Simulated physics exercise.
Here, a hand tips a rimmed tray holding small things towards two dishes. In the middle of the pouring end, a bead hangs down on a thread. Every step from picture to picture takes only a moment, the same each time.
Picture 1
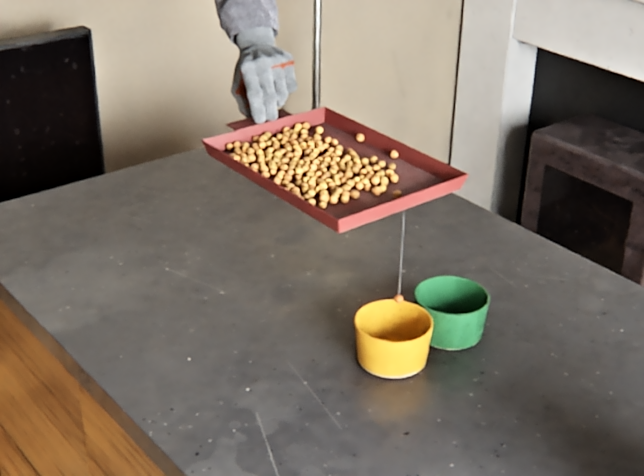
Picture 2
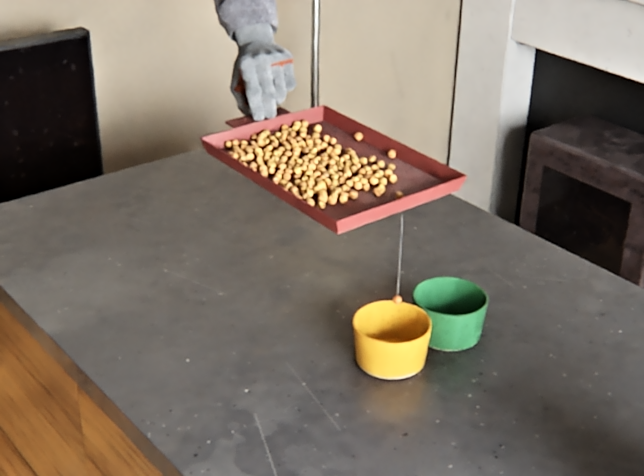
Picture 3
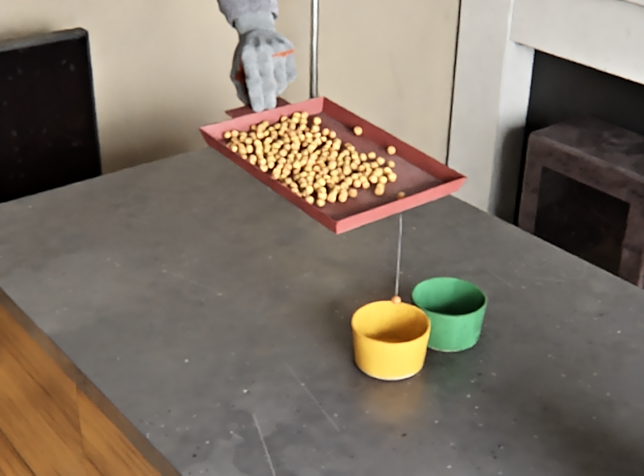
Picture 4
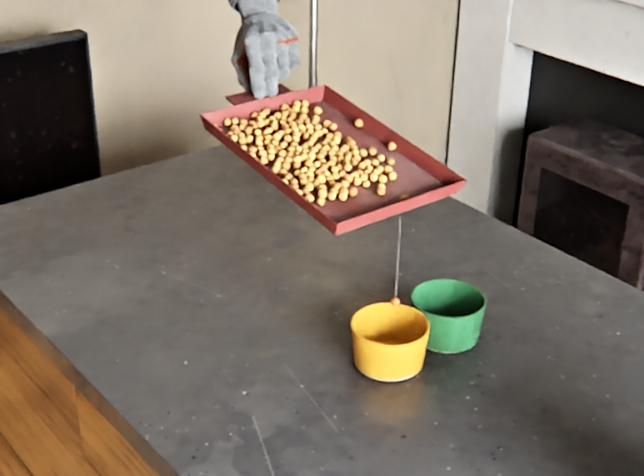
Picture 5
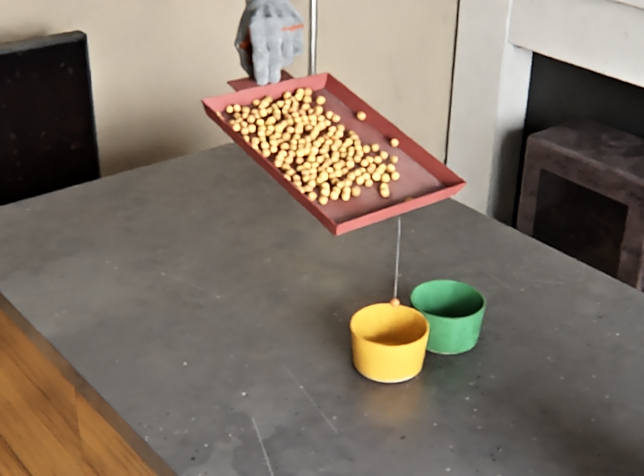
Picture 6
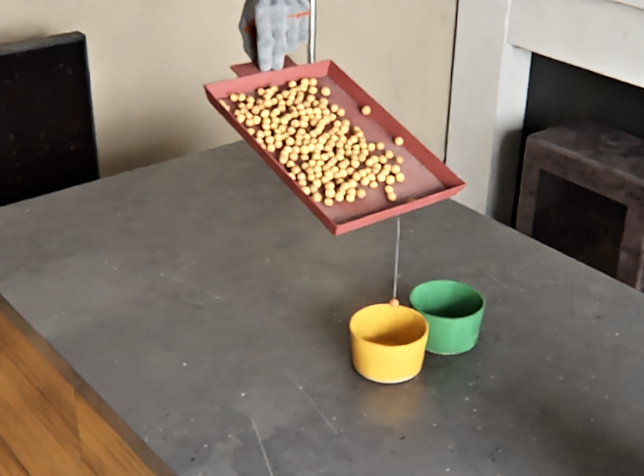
Gloved hand raising the back of a red tray of small round beads, tilting it towards yellow and green dishes below.
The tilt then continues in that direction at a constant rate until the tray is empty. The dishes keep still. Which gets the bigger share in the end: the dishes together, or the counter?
I'd say the dishes miss most of it, honestly.
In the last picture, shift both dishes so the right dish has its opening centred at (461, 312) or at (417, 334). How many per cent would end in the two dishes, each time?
About 80 and 40 per cent.
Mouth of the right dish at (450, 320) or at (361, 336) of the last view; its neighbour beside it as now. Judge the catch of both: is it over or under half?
Result, first place: Exceeding half; second place: Not as much as half.
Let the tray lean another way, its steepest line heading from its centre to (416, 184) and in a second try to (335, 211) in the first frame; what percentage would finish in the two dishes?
In turn some 70 and 0 per cent.
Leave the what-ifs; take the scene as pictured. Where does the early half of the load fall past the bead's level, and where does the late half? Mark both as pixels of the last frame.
About (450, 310), and after that about (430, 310).
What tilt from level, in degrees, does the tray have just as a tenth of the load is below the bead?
At some 60 degrees.
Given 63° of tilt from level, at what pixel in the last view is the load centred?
Roughly at (418, 210).
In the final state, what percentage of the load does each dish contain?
Left dish: 10; right dish: 20 percent.
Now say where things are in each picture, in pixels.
Corners of the pouring end near (339, 217) and (461, 174), level; middle of the load near (307, 166), round wooden beads; left dish near (419, 354); right dish near (477, 326); bead on its thread near (399, 299), in the first picture.
Corners of the pouring end near (338, 218) and (460, 175), level; middle of the load near (306, 165), in the second picture.
Corners of the pouring end near (337, 218) and (459, 176), tipped barely, level across its low end; middle of the load near (305, 160), in the third picture.
Corners of the pouring end near (338, 220) and (459, 179), tipped a little, level across its low end; middle of the load near (306, 153), in the fourth picture.
Corners of the pouring end near (338, 221) and (459, 181), tipped a little, level across its low end; middle of the load near (308, 146), in the fifth picture.
Corners of the pouring end near (339, 222) and (459, 183), tipped clearly, level across its low end; middle of the load near (313, 142), the whole lot on the move; left dish near (414, 358); right dish near (472, 331), in the sixth picture.
Shortly afterwards, tray tipped steeply; near two thirds on the tray; only a few in the left dish; only a few in the right dish; a little outside both; near a quarter in the air.
Next, tray tipped past a quarter turn; a little in the left dish; near a quarter in the right dish; near half outside both; near a quarter in the air.
Some moments later, tray tipped past a quarter turn; a little in the left dish; near a quarter in the right dish; near two thirds outside both.
In the end, tray tipped past a quarter turn; a little in the left dish; near a quarter in the right dish; near two thirds outside both.
